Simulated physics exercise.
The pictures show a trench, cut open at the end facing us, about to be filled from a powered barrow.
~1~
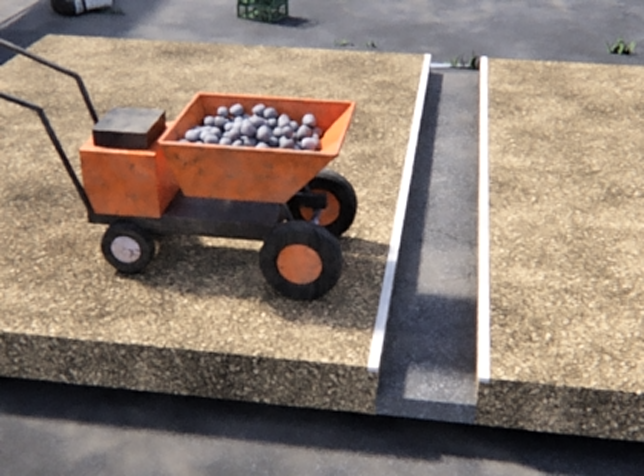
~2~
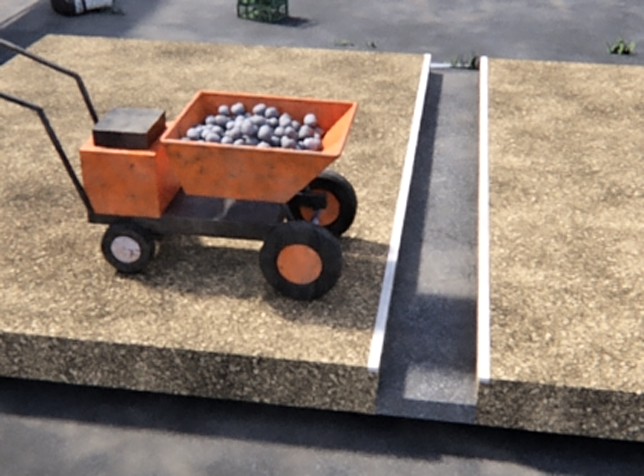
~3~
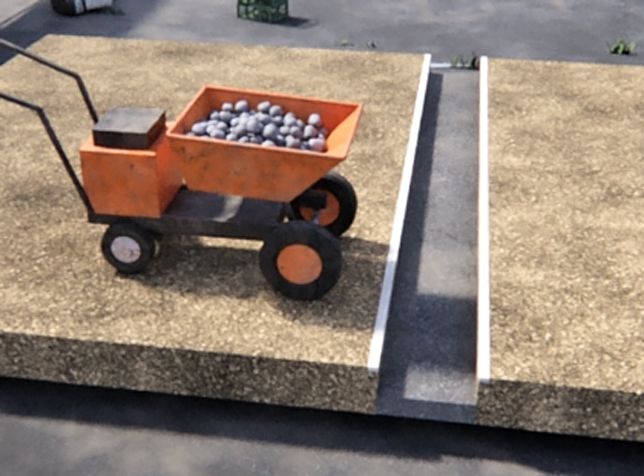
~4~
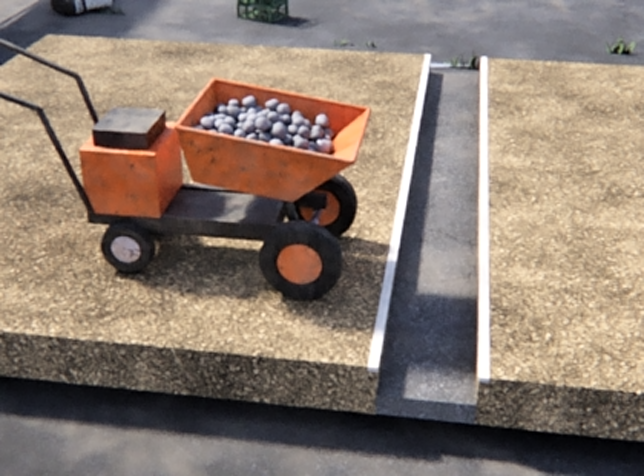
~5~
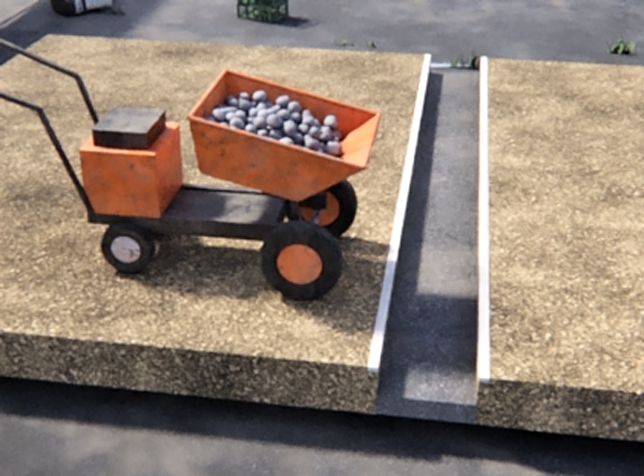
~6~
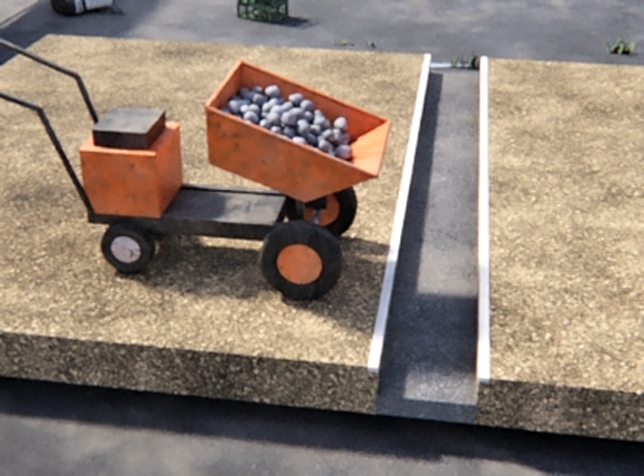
Orange skip of round grey cobbles tilting gradually forward to the right on a stationary powered barrow beside a shallow trench.
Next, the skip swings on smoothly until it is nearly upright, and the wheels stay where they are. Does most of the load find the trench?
Between the edges lies over half of the load.
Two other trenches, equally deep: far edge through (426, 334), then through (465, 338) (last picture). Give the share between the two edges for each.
The first gives 10 %, the second 50 %.
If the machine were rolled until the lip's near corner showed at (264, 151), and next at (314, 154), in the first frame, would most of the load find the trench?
In turn: Above a half; more than half.
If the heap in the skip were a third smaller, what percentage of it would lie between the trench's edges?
Near 80 %.
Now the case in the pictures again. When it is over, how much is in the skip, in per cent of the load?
Some 0 per cent.
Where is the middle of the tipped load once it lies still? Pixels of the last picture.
Around (459, 290).
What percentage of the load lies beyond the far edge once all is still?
Close to 25 per cent.
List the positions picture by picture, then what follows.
Lip of the skip at (336, 155), level; top of the load at (252, 133), round cobbles; first edge of the trench at (379, 330); far edge at (484, 339), the trench over half as wide as the skip, and shallow for its width, in the first frame.
Lip of the skip at (338, 156), level; top of the load at (253, 133), in the second frame.
Lip of the skip at (344, 158), tipped barely; top of the load at (240, 131), in the third frame.
Lip of the skip at (353, 162), tipped a little; top of the load at (242, 129), in the fourth frame.
Lip of the skip at (364, 168), tipped a little; top of the load at (252, 123), in the fifth frame.
Lip of the skip at (376, 176), tipped clearly; top of the load at (254, 112); first edge of the trench at (379, 330); far edge at (484, 339), in the sixth frame.
Soon after the last picture, skip tipped steeply; all in the skip.
A little later, skip tipped right over; about two thirds in the skip; about a quarter in or heaped over the trench; a stray few beyond it; a small part falling.
Later still, skip tipped right over; a small part in the skip; about two thirds in or heaped over the trench; about a quarter beyond it.
At rest, skip tipped right over; most in or heaped over the trench; about a quarter beyond it.
